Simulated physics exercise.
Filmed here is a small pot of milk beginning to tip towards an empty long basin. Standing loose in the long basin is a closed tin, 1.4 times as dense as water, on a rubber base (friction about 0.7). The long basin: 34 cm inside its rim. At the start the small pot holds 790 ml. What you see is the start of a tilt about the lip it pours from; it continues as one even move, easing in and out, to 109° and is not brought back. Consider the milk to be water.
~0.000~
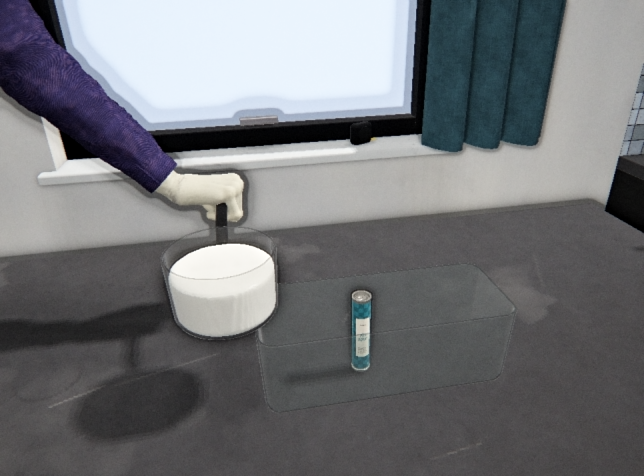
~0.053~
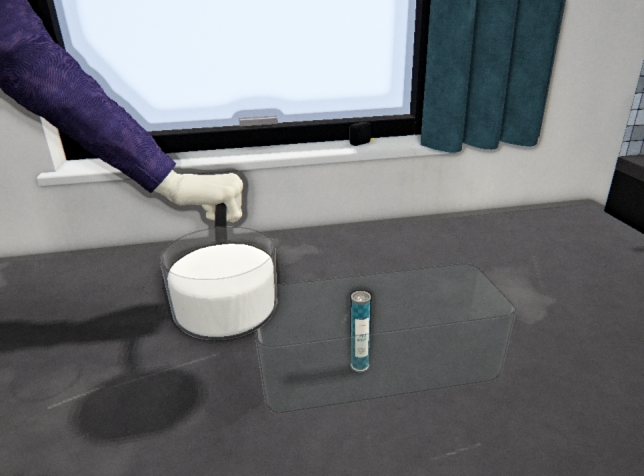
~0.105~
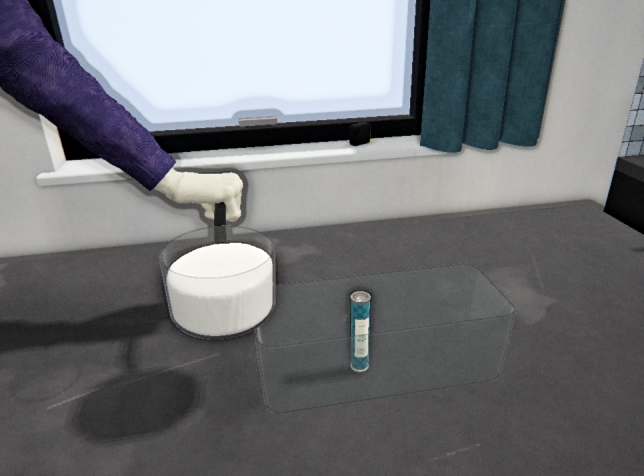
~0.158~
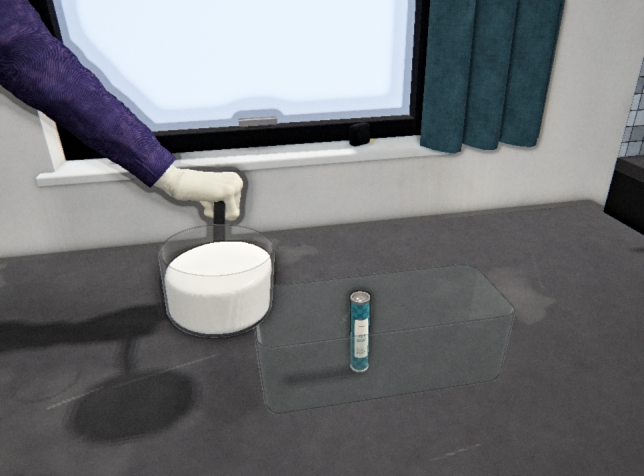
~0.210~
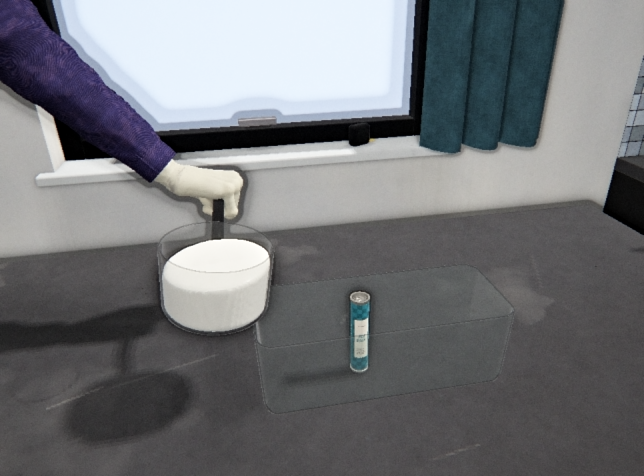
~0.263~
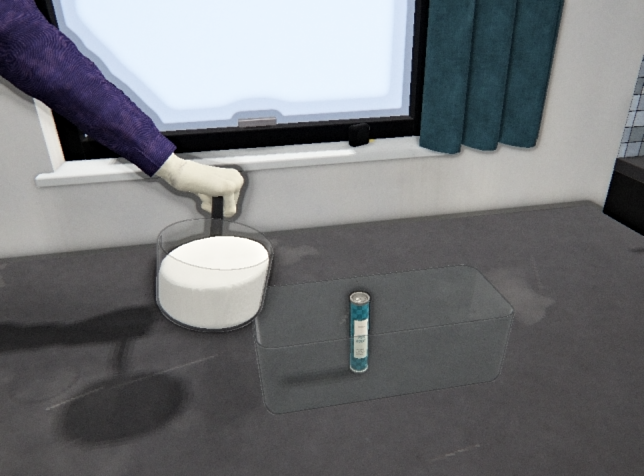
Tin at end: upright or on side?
It tilts over.
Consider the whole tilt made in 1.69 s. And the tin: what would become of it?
The tin tips over.
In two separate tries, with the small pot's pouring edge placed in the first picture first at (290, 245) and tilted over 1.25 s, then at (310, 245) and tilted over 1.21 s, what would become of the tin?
Trial 1 - tin tips; trial 2 - tin stays standing.
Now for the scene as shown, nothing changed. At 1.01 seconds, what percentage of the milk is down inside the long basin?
Near 68 in a hundred.
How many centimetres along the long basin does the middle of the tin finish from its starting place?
Roughly 8.5 cm.
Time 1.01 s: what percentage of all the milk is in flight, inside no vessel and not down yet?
In-air share: About 18 %.
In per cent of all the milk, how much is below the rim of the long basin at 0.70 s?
Near 5 in a hundred.
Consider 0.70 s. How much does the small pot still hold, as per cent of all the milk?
About 72 percent.
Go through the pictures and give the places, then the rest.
The first picture shows tilt 0°; pouring edge (275, 246); surface from (169, 271) to (273, 260); the long basin's rim runs from (255, 316) to (496, 287); the tin's top is at (362, 300).
The second picture shows tilt 1°; pouring edge (274, 247); surface from (168, 272) to (272, 260).
The third picture shows tilt 2°; pouring edge (274, 247); surface from (167, 271) to (271, 258).
The fourth picture shows tilt 5°; pouring edge (273, 248); surface from (166, 270) to (270, 256).
The fifth picture shows tilt 8°; pouring edge (273, 248); surface from (162, 267) to (269, 255).
The sixth picture shows tilt 12°; pouring edge (272, 248); surface from (159, 264) to (269, 253).
Then, 0.70 s in, the tilt is 67° and 73 per cent is still to pour; the tin stands where it began.
Then, 1.01 s in, the tilt is 102° and 14 per cent is still to pour; the tin leans 21°.
Then, 1.35 s in, the tilt is 109° and 0 per cent is still to pour; the tin lies on its side.
Then, 1.71 s in, the tilt is 109° and 0 per cent is still to pour; the tin lies on its side.
Finally, the tin lies on its side.
